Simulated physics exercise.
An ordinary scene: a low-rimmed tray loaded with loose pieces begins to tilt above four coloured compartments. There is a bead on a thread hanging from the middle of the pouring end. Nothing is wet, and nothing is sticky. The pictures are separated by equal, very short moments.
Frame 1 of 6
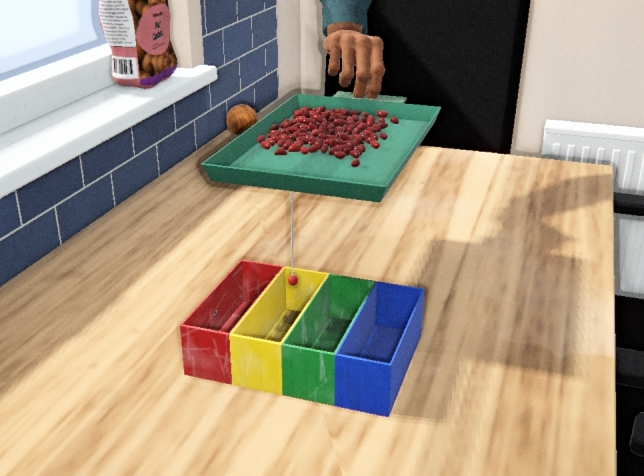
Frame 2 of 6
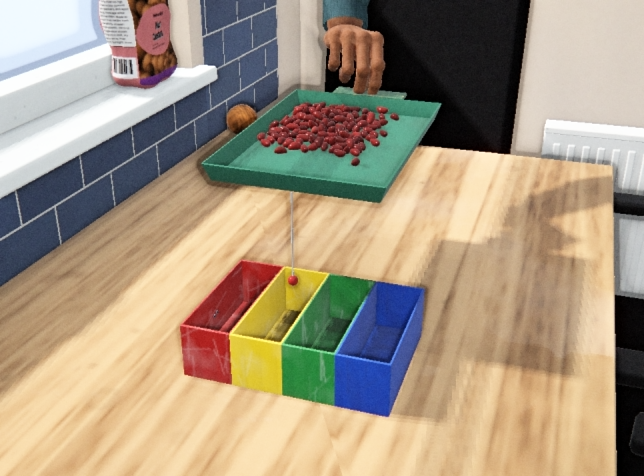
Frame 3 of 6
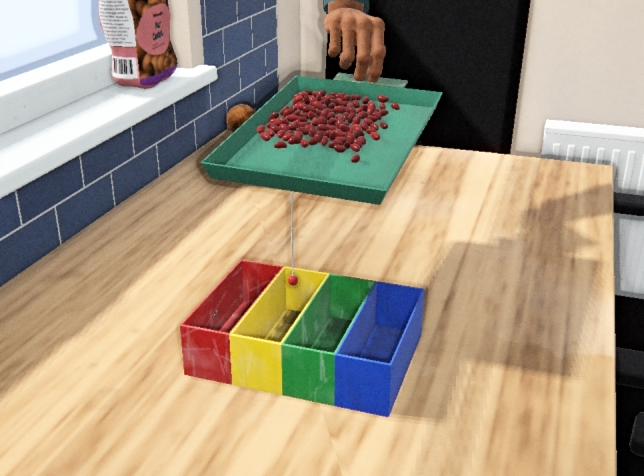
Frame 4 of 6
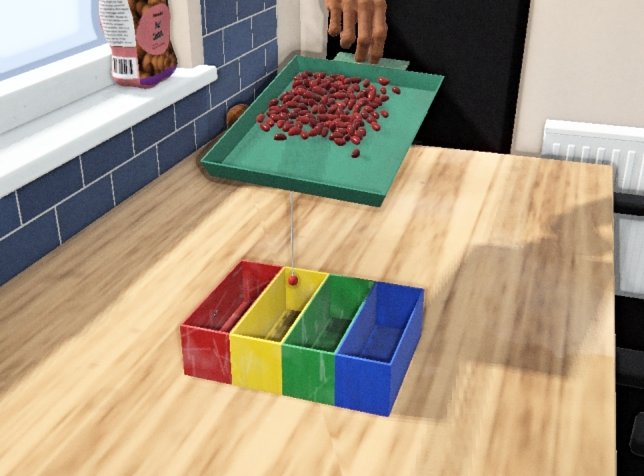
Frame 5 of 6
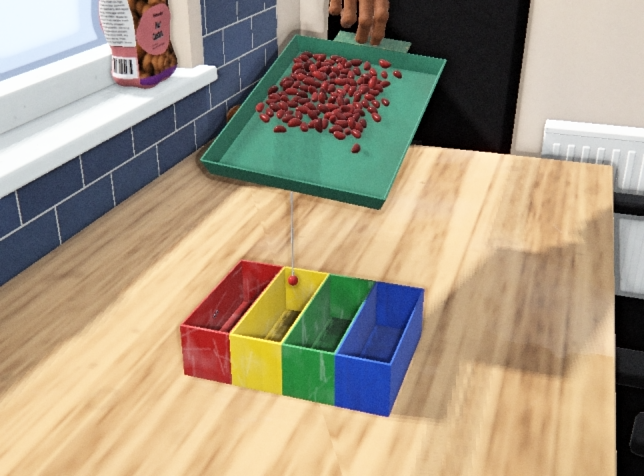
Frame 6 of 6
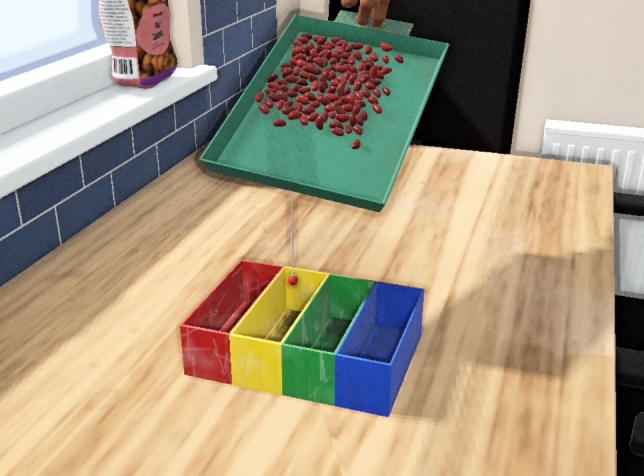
A hand raises the far end of a green tray of red beans above coloured compartments.
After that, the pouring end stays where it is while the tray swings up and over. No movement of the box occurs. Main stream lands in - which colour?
Blue cell.
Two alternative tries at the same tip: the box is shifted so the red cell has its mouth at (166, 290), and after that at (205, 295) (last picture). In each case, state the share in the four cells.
First some 20, then 70 per cent.
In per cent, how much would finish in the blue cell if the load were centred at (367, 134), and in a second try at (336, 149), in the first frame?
About 50 % and 50 %.
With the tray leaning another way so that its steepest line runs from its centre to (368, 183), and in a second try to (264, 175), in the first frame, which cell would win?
The blue one; red.
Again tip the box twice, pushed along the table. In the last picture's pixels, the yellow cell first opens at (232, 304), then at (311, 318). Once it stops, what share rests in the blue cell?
Trial 1 around 30 percent, trial 2 around 20 percent.
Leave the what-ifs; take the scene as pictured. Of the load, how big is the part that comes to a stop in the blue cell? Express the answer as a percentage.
Somewhere around 50 percent, I'd say.
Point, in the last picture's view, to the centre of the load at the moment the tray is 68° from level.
Roughly at (345, 204).
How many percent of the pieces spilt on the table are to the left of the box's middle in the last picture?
Close to 30 per cent.
Soon, tray tipped steeply; about two thirds on the tray; a stray few in the blue cell; about a third falling or outside the box.
A while on, tray tipped past a quarter turn; a stray few on the tray; about half in the blue cell; about a quarter in the green cell; a small part in the yellow cell; about a quarter falling or outside the box.
Towards the end, tray tipped past a quarter turn; about half in the blue cell; about a quarter in the green cell; a small part in the yellow cell; a small part falling or outside the box.
Finally, tray tipped past a quarter turn; about half in the blue cell; about a quarter in the green cell; a small part in the yellow cell; none in the red cell; a small part outside the box.
